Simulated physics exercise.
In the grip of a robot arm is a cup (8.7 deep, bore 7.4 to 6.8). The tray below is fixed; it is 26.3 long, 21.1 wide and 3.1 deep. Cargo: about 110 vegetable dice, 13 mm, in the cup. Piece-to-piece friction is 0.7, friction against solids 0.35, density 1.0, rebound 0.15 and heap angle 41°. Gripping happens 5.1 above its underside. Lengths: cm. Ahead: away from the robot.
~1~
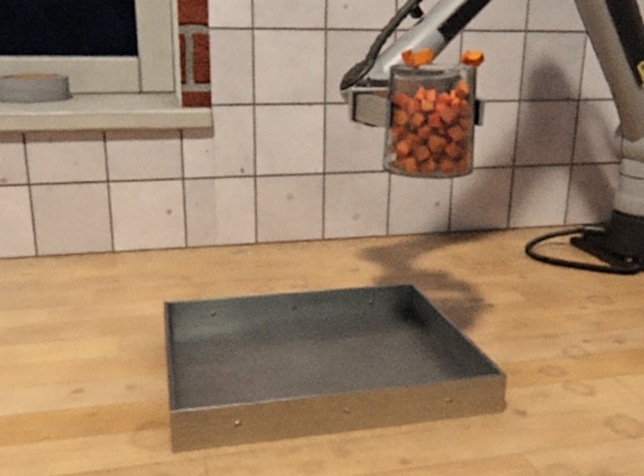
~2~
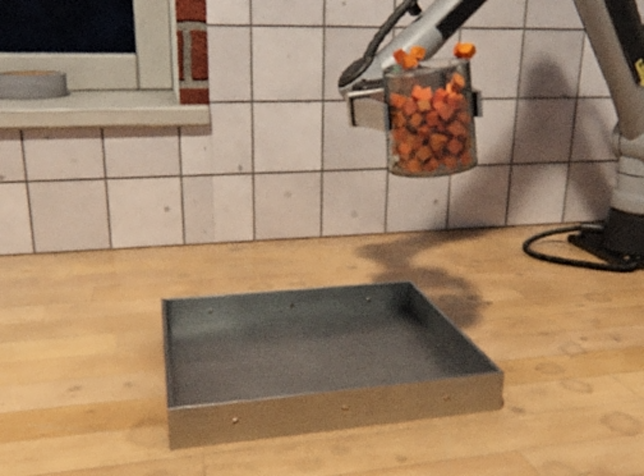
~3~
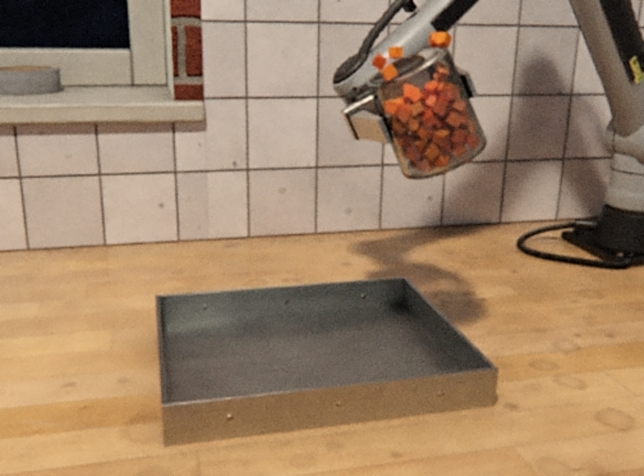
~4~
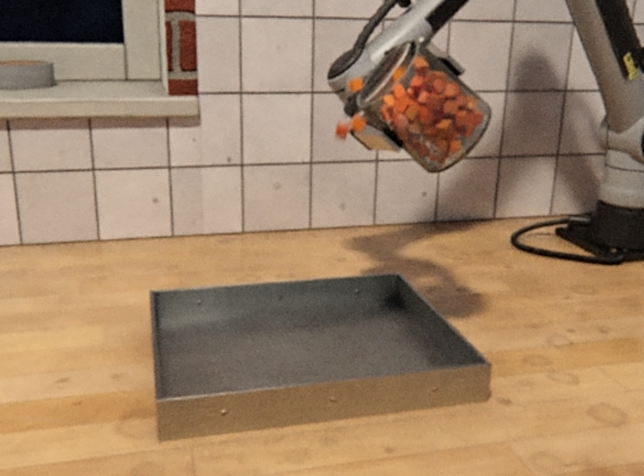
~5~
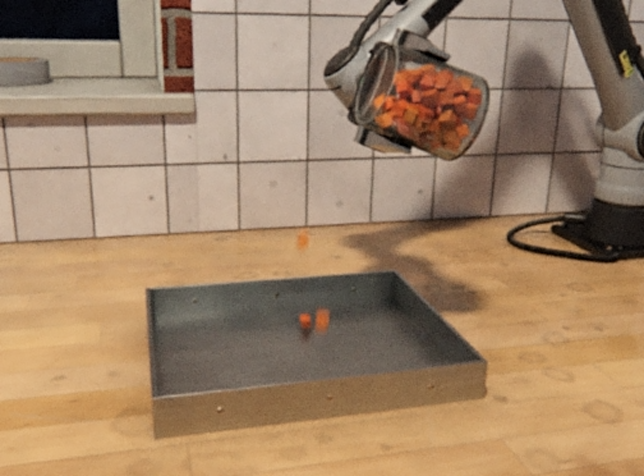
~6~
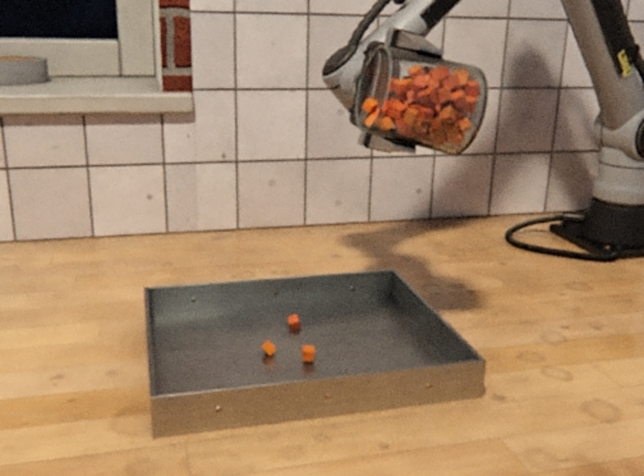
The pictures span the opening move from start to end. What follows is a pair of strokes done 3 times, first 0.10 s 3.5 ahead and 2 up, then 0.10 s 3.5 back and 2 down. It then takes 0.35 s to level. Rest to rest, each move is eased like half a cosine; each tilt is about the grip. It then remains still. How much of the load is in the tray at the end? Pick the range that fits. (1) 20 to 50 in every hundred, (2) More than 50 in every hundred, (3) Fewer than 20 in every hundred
2.
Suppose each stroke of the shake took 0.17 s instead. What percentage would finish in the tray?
The share would be near 15 %.
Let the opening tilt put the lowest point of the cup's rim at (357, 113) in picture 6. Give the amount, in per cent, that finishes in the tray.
The share is about 50 percent.
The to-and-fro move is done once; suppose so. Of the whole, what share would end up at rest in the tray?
About 45 per cent in that case.
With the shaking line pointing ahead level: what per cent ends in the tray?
It comes to around 50 percent.
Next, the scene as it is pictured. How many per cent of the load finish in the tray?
75 per cent, give or take.
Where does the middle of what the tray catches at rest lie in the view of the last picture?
It sits close to (274, 346).
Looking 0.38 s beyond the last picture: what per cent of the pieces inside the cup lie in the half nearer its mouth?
Mouth half share: Roughly 100 %.
Then, 0.38 s after the last picture, tilted 77° forward, highest piece 25 above the table; 58 in the cup, 44 in the tray, 4 in flight or on a rim.
Then, 0.76 s after the last picture, tilted 44° forward, highest piece 24 above the table; 75 in the tray, 29 in the cup, 2 in flight or on a rim.
Then, 1.15 s after the last picture, level, highest piece 23 above the table; 77 in the tray, 29 in the cup.
Then, 2.20 s after the last picture, level, highest piece 23 above the table; 77 in the tray, 29 in the cup.
Final count, 77 in the tray, 29 in the cup. That is 73 % in the tray.
